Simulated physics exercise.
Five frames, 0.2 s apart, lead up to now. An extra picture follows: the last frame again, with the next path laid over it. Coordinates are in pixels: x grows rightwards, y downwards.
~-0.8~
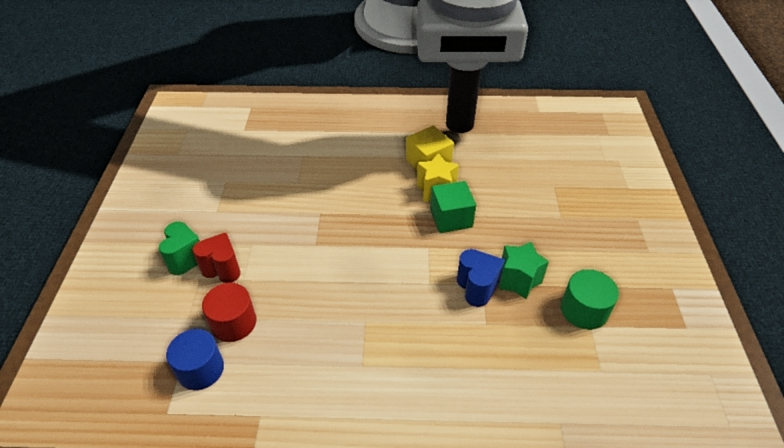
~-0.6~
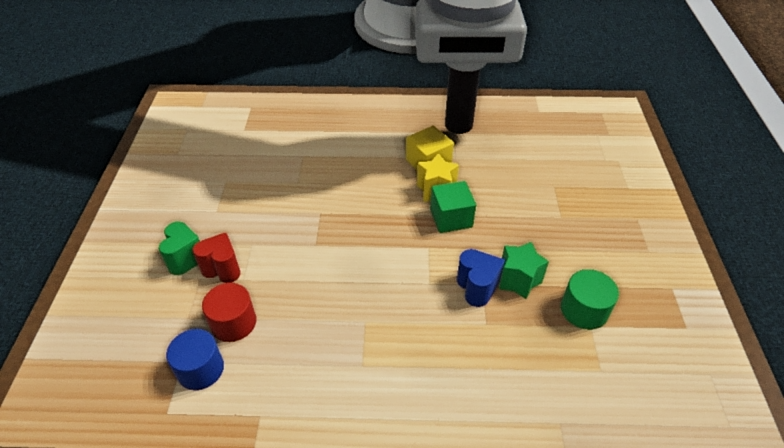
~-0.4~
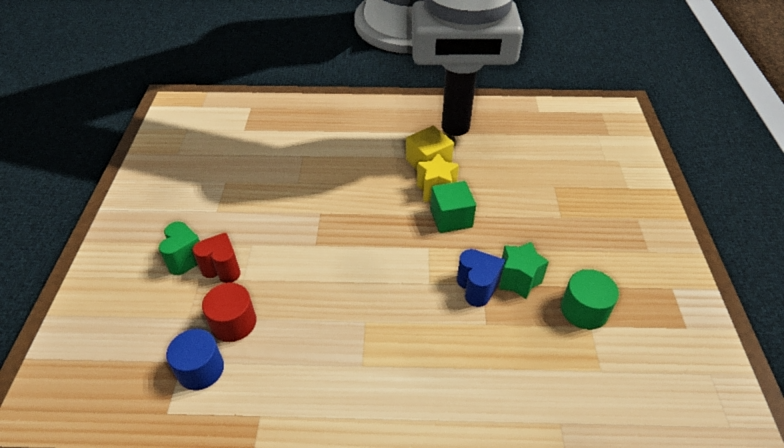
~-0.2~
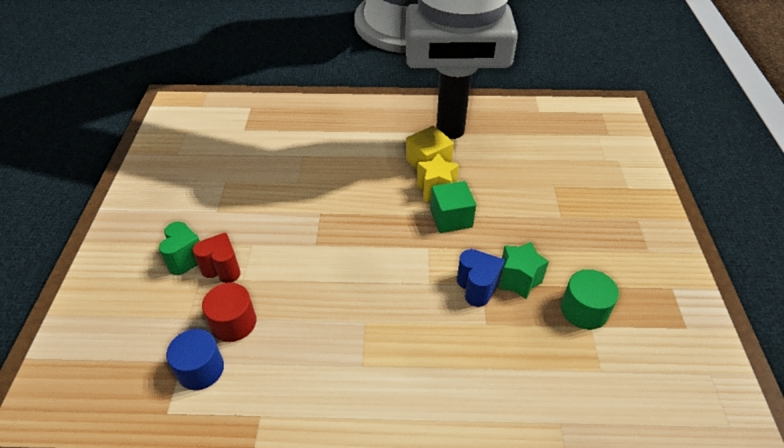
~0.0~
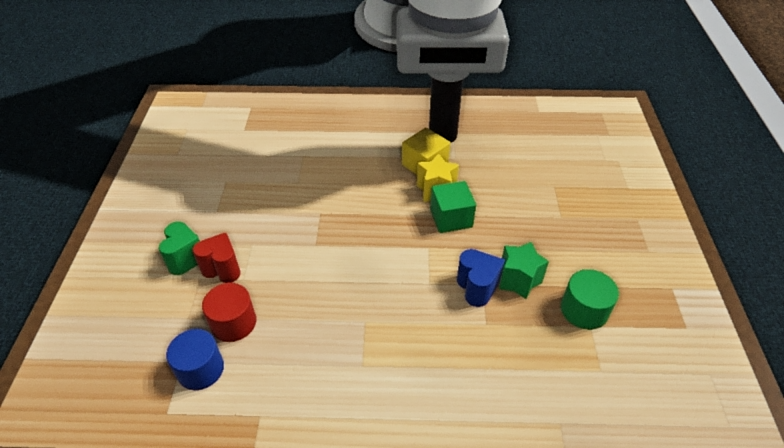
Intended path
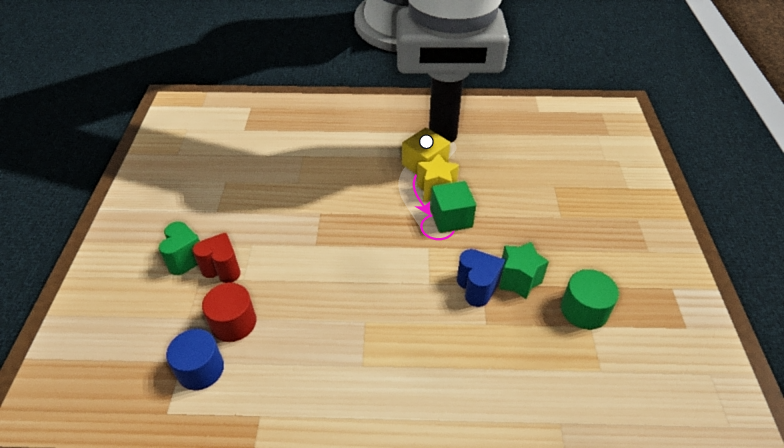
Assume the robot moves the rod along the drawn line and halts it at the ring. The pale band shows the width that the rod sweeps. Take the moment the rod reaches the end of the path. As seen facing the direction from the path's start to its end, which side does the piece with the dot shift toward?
Out to the right.
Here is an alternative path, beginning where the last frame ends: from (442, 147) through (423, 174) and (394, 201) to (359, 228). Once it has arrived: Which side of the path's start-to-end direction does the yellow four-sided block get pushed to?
So, looking from the first point of the path to the last, the yellow four-sided block moves rightwards.
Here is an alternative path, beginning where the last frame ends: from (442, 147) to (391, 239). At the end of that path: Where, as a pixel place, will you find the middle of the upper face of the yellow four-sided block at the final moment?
Its top centre is at about (375, 176).
The drawn path runs from (442, 147) by way of (420, 169) and (418, 197) to (438, 227); the dot is on the yellow four-sided block.
The first path, step by step. One third of the way, rod at (420, 159); yellow four-sided block at (399, 164); yellow star-shaped block at (437, 172), turned 20° anticlockwise.
Two thirds of the way, rod at (419, 187); yellow four-sided block at (384, 180), turned 20° clockwise; yellow star-shaped block at (447, 186), turned 25° anticlockwise; green four-sided block at (469, 209).
At the end, rod at (439, 216); yellow four-sided block at (384, 180), turned 20° clockwise; yellow star-shaped block at (472, 211), turned 40° anticlockwise; green four-sided block at (502, 231), turned 25° anticlockwise; green star-shaped block at (529, 261).
